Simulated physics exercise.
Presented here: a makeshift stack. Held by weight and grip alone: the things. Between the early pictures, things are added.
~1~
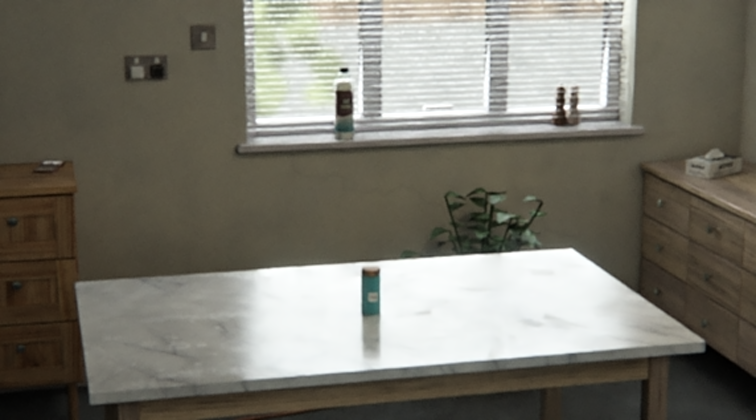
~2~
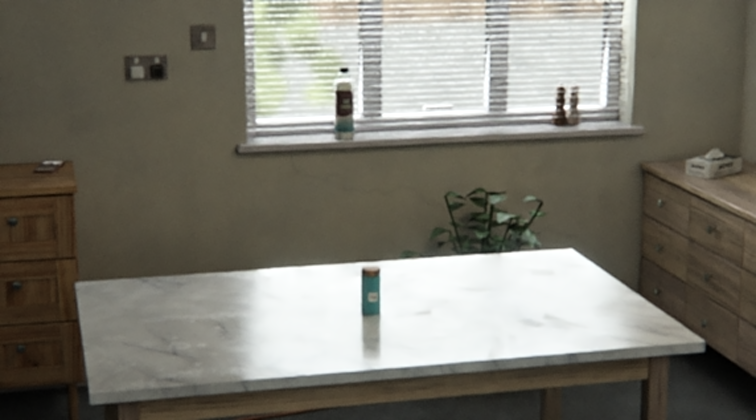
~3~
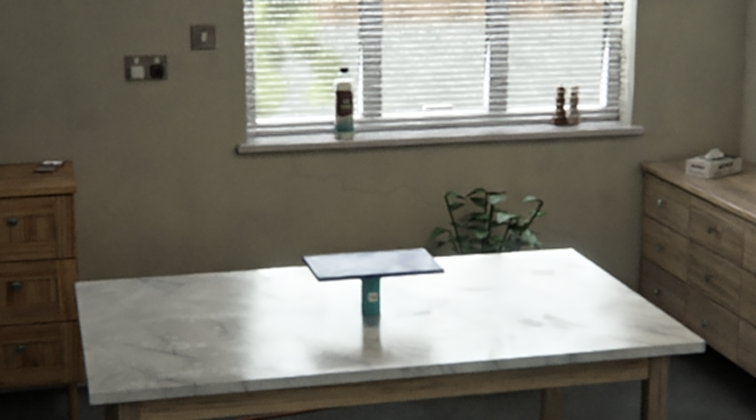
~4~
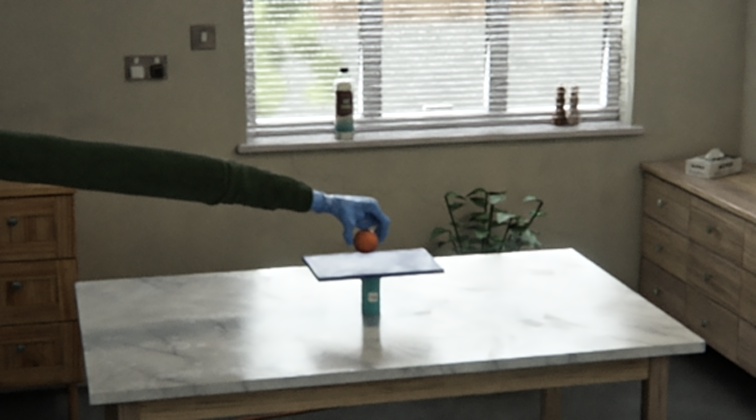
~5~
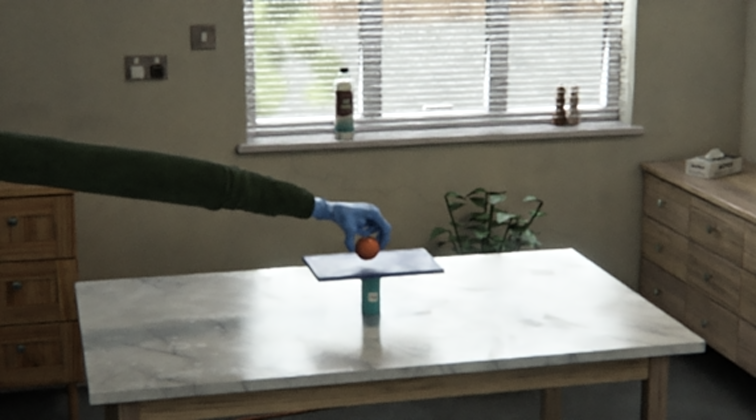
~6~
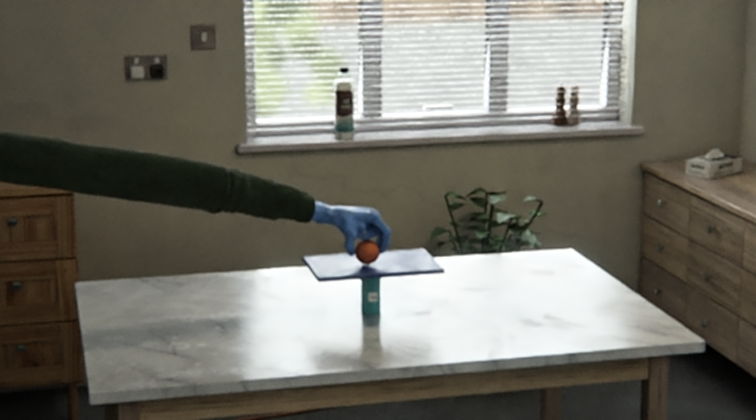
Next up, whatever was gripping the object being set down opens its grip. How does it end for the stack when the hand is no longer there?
Oh, it remains standing just fine.
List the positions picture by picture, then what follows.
The last thing is not in view yet; turquoise shaker (371, 290), in the first picture.
The last thing is not in view yet; turquoise shaker (371, 290), in the second picture.
The last thing is not in view yet; turquoise shaker (371, 290), in the third picture.
Still above its spot; orange tomato (366, 241); turquoise shaker (371, 290), in the fourth picture.
Still above its spot; orange tomato (367, 248); turquoise shaker (371, 290), in the fifth picture.
Set down, still held; orange tomato (367, 252); turquoise shaker (371, 290), in the sixth picture.
Then, 0.30 s after the last picture, nothing has stirred.
Then, 0.70 s after the last picture, orange tomato resting near (367, 253).
At rest, all 3 in place. Seen from the same camera at the end, orange tomato near (367, 253). The stack stays up.
